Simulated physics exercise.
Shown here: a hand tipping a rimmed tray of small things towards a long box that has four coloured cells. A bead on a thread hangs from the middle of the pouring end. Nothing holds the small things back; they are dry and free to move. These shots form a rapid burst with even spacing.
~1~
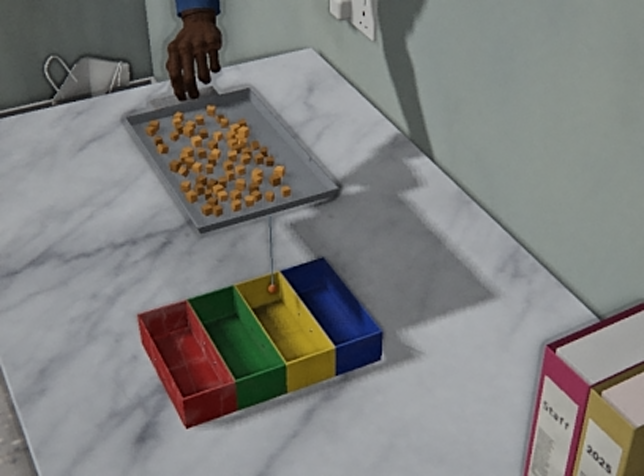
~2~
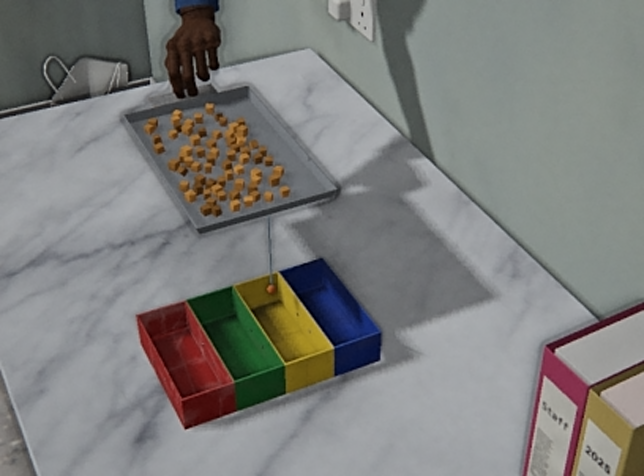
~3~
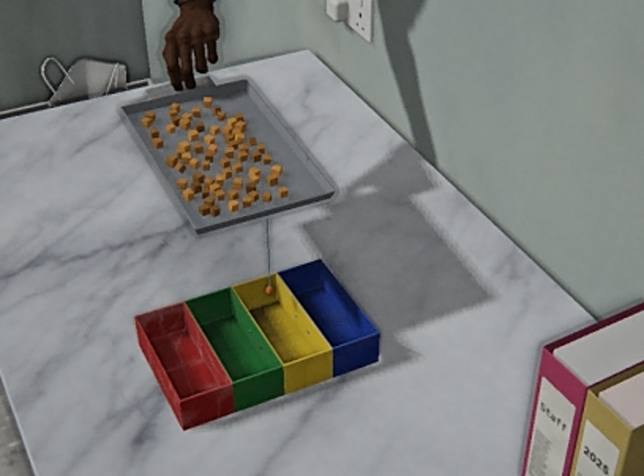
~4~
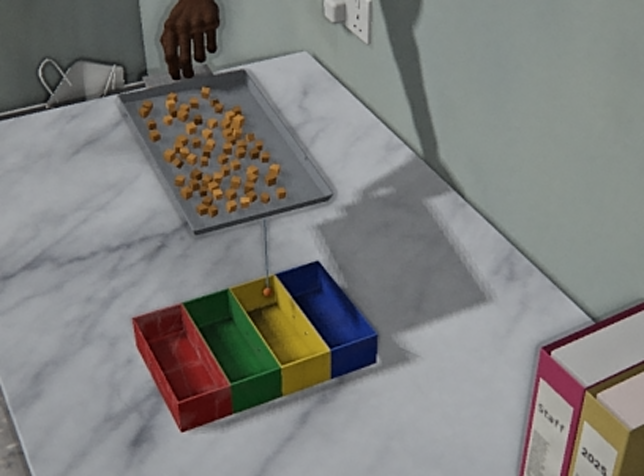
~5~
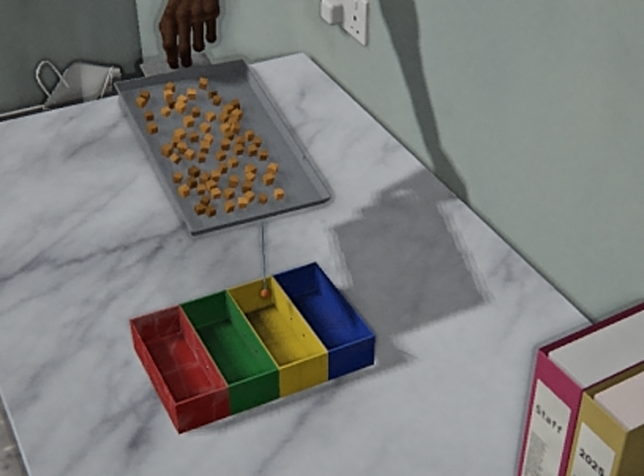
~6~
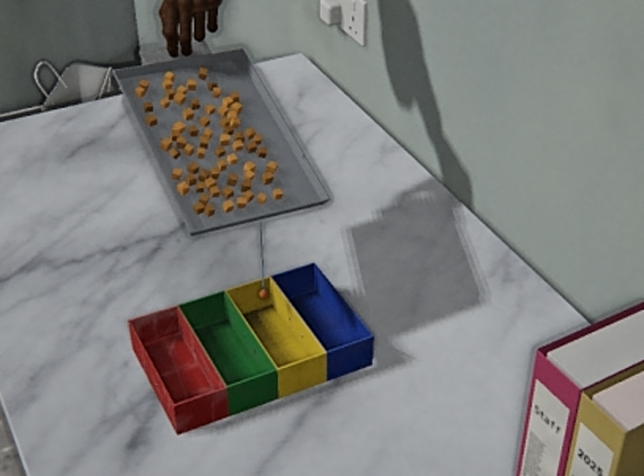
A hand gradually tilts a gray tray of small orange-brown cubes above a four-colored box.
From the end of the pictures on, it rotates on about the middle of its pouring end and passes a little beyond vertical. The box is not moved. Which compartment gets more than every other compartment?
The blue compartment gets the most.
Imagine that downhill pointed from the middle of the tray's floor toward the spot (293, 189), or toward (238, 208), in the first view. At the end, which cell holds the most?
The blue cell, then the cell in green.
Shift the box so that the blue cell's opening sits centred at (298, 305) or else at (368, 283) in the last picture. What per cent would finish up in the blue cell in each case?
First position: Some 40 %; second position: Some 10 %.
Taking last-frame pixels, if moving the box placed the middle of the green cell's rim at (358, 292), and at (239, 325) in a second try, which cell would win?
In order: That red cell, blue.
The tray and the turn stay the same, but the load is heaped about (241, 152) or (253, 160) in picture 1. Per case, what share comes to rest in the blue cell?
In order, 40 % then 40 %.
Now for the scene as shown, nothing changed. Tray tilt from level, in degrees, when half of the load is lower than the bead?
100° or so.
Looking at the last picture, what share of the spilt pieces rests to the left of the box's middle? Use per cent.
Estimate: About 0 per cent.
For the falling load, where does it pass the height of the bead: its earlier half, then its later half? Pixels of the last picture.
Half one: (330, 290), half two: (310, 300).
Soon, tray tipped steeply; nearly all on the tray; a small part falling or outside the box.
A while on, tray tipped right over; about a third on the tray; about a quarter in the blue cell; a small part in the yellow cell; about a third falling or outside the box.
Towards the end, tray tipped past a quarter turn; about half in the blue cell; about a quarter in the yellow cell; a small part in the green cell; about a quarter falling or outside the box.
Finally, tray tipped past a quarter turn; about half in the blue cell; about a quarter in the yellow cell; a small part in the green cell; none in the red cell; about a quarter outside the box.
